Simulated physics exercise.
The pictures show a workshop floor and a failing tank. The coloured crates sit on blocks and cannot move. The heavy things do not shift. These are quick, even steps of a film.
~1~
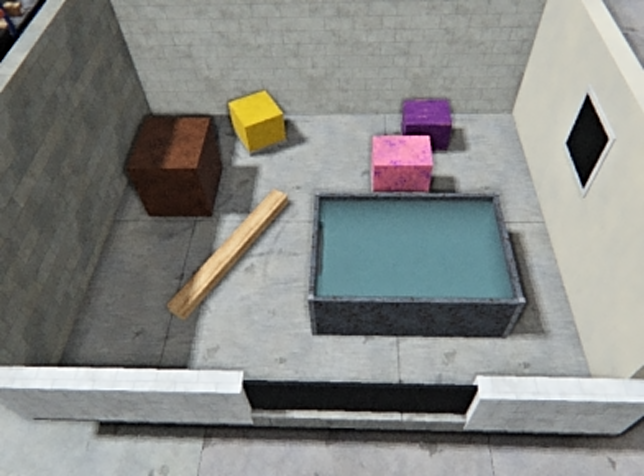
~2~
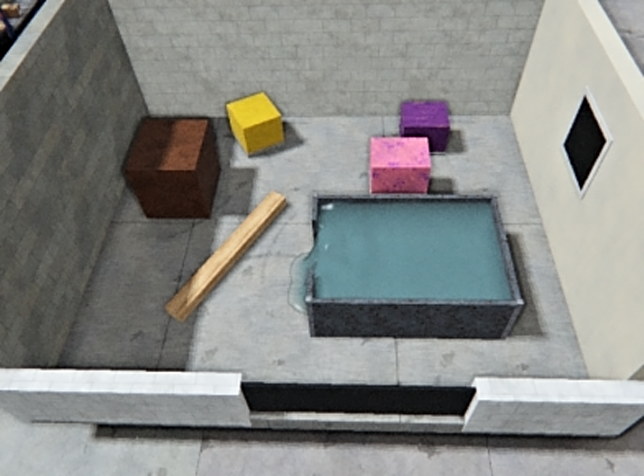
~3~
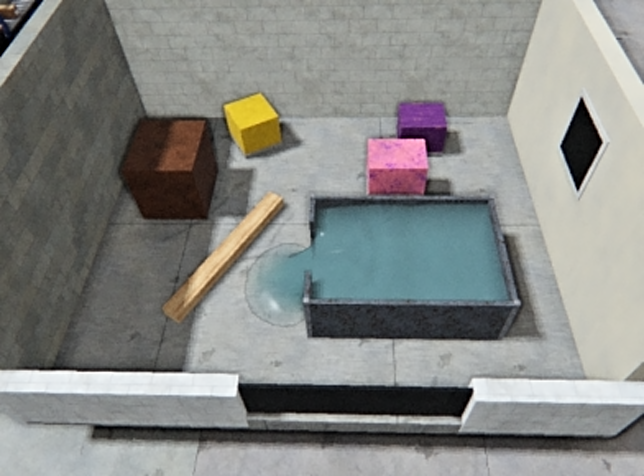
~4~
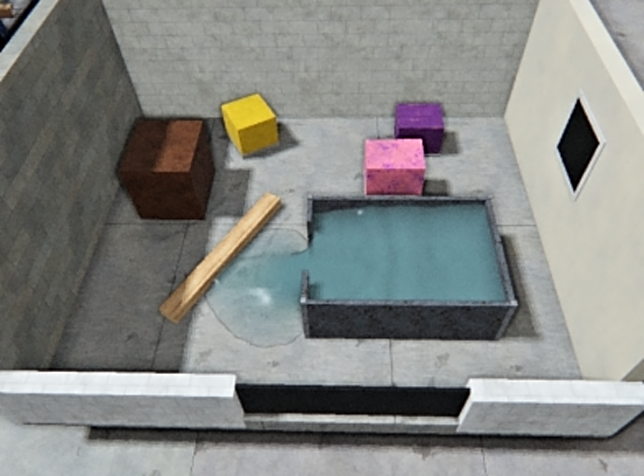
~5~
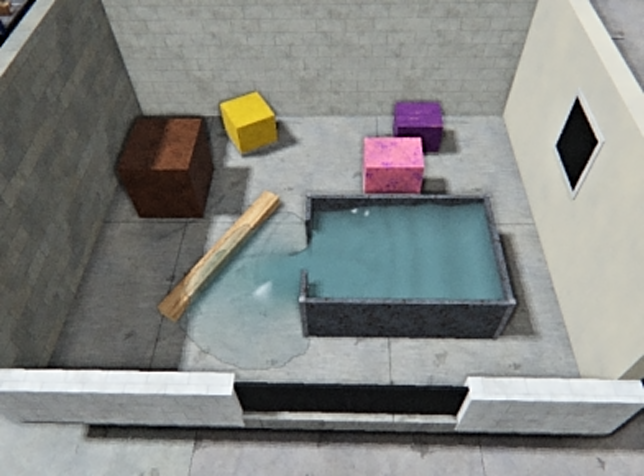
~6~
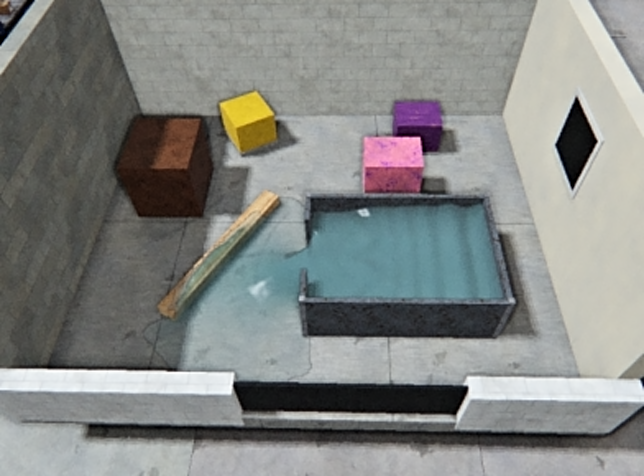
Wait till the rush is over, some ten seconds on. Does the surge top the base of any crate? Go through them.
One by one: The yellow crate is soaked; the pink crate keeps dry; the purple crate is soaked.
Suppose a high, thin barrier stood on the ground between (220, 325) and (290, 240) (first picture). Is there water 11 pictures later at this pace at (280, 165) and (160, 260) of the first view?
In that order: Flooded, not flooded.
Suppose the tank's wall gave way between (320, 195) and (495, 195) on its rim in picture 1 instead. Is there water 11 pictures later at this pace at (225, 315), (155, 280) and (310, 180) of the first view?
In that order: No water, dry, wet.
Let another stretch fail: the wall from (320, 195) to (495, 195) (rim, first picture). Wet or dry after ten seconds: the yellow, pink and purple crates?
The yellow one takes water, the pink one takes water, the purple one takes water.
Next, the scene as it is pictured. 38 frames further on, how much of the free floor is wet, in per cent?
About 85 per cent.
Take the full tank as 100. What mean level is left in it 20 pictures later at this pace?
Close to 46 %.
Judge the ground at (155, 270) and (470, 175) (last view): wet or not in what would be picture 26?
As listed: Flooded, clear.
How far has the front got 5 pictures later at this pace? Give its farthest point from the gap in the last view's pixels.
Close to (37, 394).
A moment on, water covers 30 % of the floor; the yellow crate not reached, the pink crate not reached, the purple crate not reached.
Next, water covers 45 % of the floor; the yellow crate water round its plinth, the pink crate water round its plinth, the purple crate not reached.
Then, water covers 65 % of the floor; the yellow crate water round its plinth, the pink crate water round its plinth, the purple crate water round its plinth.
Later, water covers 85 % of the floor; the yellow crate water round its plinth, the pink crate water round its plinth, the purple crate water round its plinth.
In the end, water covers 100 % of the floor; the yellow crate was topped, the pink crate stayed above the water, the purple crate was topped.
